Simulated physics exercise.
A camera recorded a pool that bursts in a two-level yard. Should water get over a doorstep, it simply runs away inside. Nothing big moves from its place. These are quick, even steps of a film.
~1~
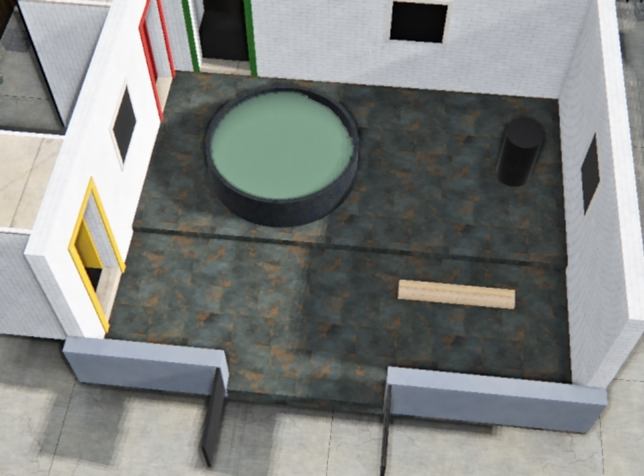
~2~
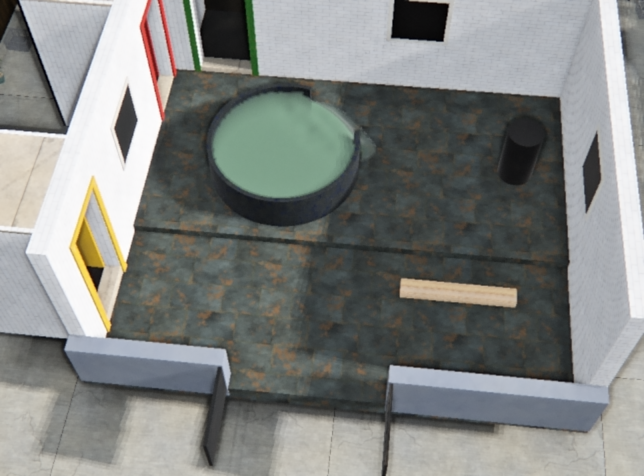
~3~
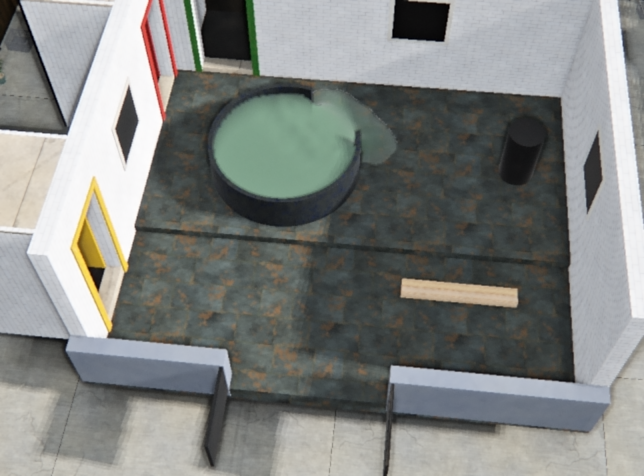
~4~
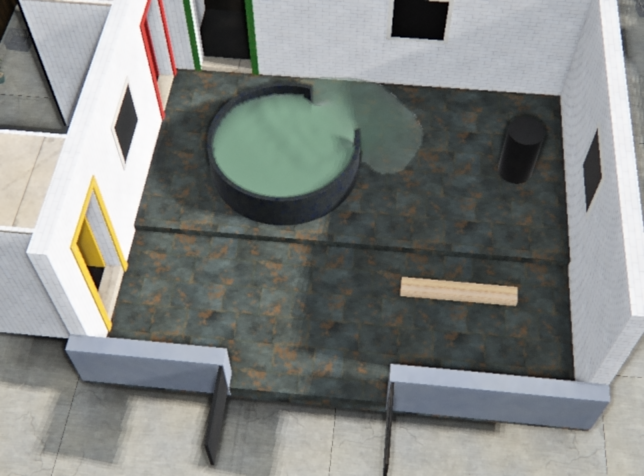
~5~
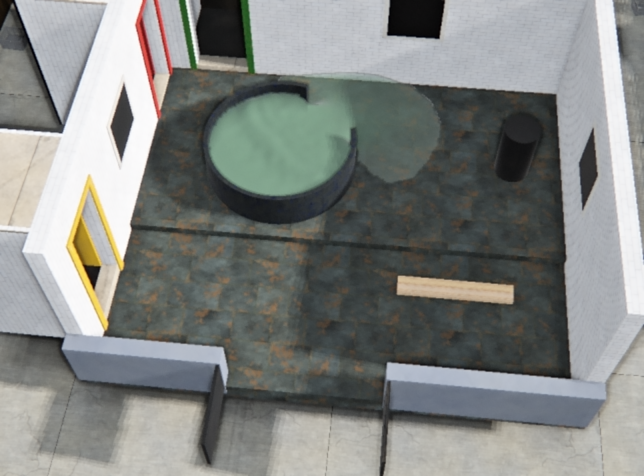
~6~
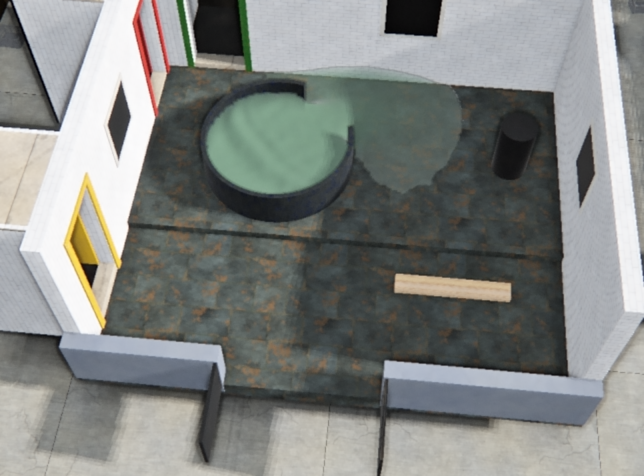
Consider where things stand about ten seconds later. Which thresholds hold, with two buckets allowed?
In the end I expect the red door to go past two buckets; I expect the yellow door to stop at two buckets or less; I expect the green door to stop at two buckets or less.
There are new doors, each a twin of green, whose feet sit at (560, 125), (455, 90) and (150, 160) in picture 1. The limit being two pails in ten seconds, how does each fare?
Door one breaks the limit, door two breaks the limit, door three stays inside the limit.
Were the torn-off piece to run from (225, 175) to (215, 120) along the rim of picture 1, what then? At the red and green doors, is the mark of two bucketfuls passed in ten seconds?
Outcome: Red door overshoots; green door overshoots.
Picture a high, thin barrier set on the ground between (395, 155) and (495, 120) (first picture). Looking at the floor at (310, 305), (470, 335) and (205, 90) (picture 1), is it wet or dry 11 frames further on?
Lab note - spot 1 parched, spot 2 parched, spot 3 inundated.
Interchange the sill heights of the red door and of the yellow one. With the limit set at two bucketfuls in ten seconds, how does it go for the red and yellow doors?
In short: The red one falls short, the yellow one overshoots.
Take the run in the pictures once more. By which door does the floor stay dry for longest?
Observed: The one in yellow.
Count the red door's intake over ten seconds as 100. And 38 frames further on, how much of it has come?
About 75 %.
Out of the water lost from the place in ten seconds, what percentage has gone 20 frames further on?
I'd put it at 15 per cent.
A moment on, water covers 20 % of the floor; the red door not reached, the yellow door not reached, the green door wet at the sill, nothing in.
Next, water covers 25 % of the floor; the red door not reached, the yellow door not reached, the green door wet at the sill, nothing in.
Then, water covers 45 % of the floor; the red door under two buckets in, the yellow door not reached, the green door wet at the sill, nothing in.
Later, water covers 80 % of the floor; the red door over two buckets in, the yellow door not reached, the green door wet at the sill, nothing in.
In the end, water covers 95 % of the floor; the red door far over two buckets in, the yellow door wet at the sill, nothing in, the green door wet at the sill, nothing in.
